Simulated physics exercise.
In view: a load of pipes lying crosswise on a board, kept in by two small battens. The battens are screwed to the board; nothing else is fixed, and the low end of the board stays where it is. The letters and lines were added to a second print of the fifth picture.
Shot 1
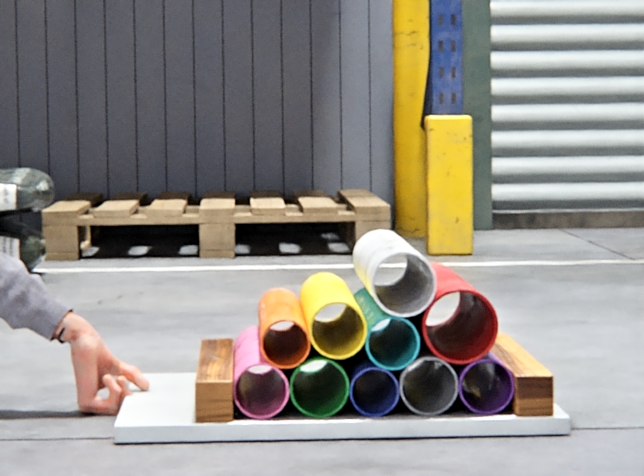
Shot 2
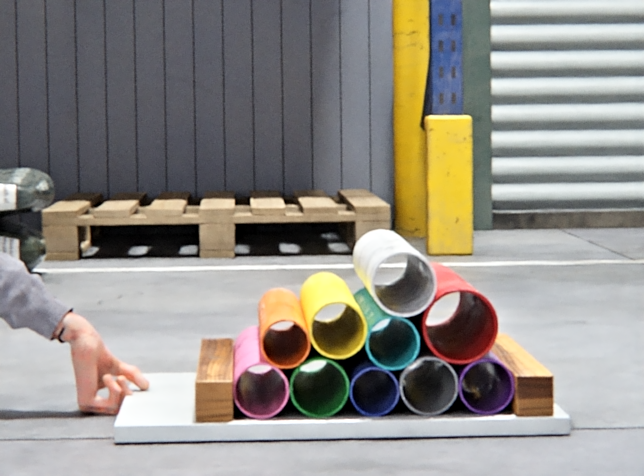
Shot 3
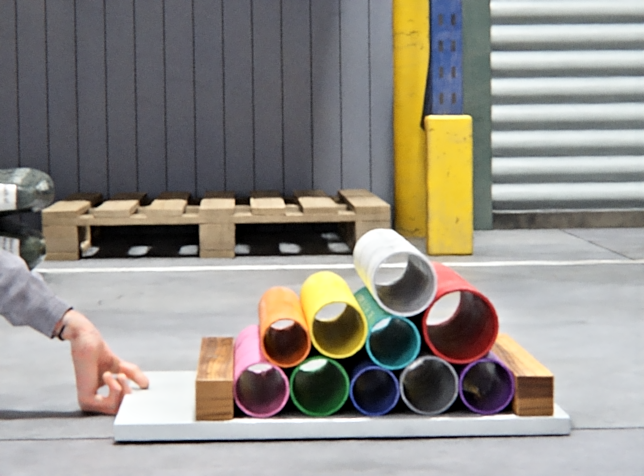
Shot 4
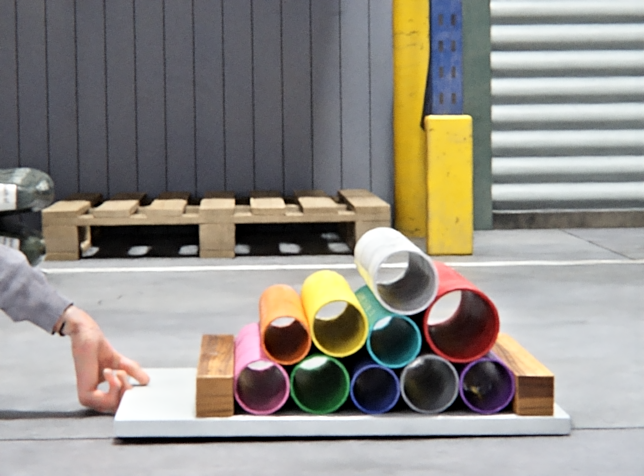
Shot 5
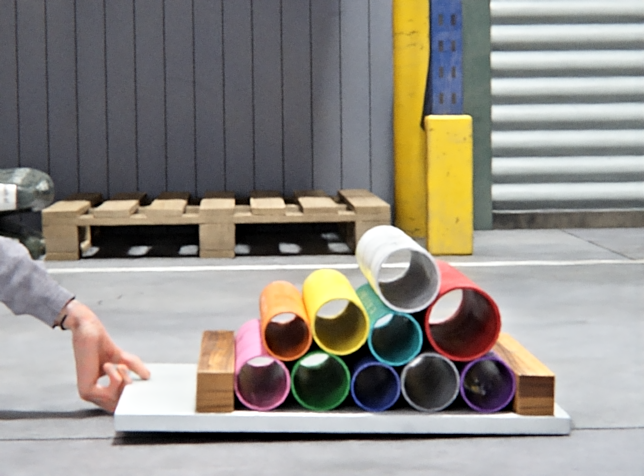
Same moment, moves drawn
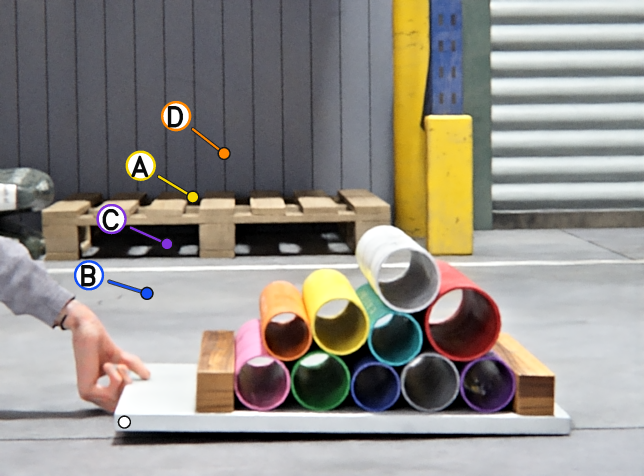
We see a hand at the left end of a white board holding a stack of colourful pipes between two wooden battens; the hand raises that end very slightly, and the pipes stay stacked with barely any movement.
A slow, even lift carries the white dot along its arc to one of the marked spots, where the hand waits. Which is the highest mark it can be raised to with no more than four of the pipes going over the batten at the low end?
The answer is mark A.
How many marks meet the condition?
Three of them.
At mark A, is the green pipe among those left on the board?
The green pipe: Yes.
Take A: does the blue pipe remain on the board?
The blue pipe: Yes.
On the copy, A at (193, 197); B at (147, 294); C at (167, 244); D at (224, 153); the white dot at (124, 422).
On A. First, board at 18°.
Then, board at 32°.
Finally, board at 32°, four over the low batten (red, turquoise, yellow, white).
By contrast, B none over the low batten; C four over the low batten (red, turquoise, yellow, white); D five over the low batten.
